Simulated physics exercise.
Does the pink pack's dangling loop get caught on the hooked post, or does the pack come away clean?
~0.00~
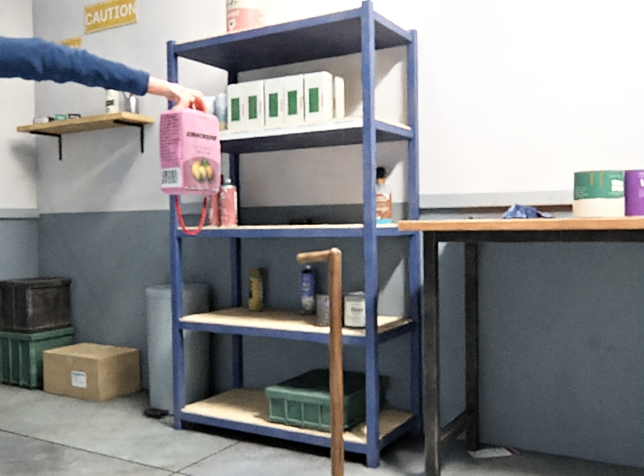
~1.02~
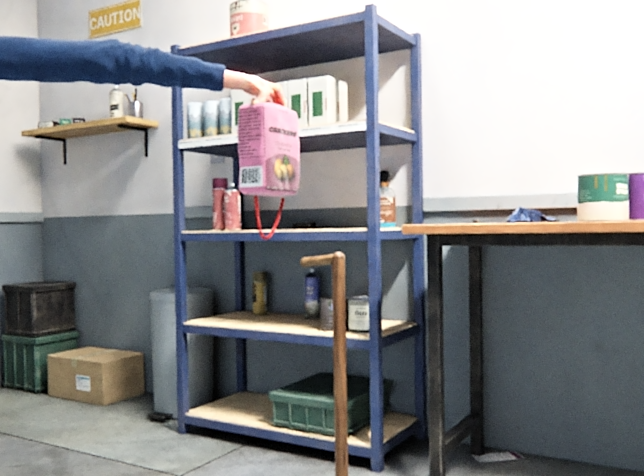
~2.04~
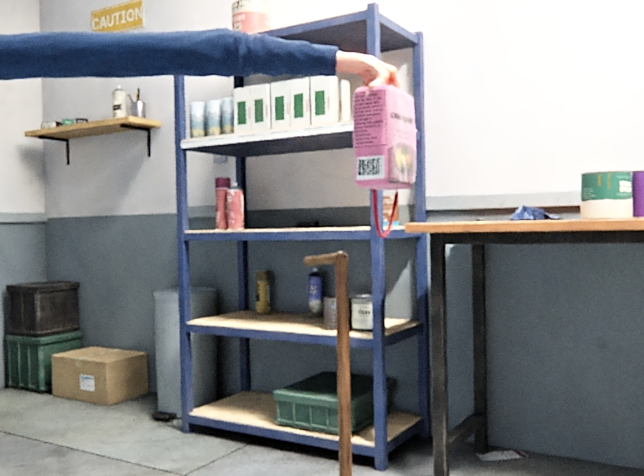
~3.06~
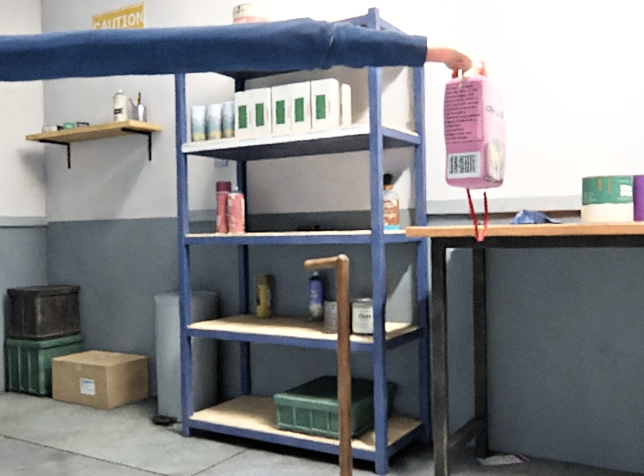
The pink pack comes away clean. Its red loop passes over the hooked post without catching and is still hanging freely on the far side.
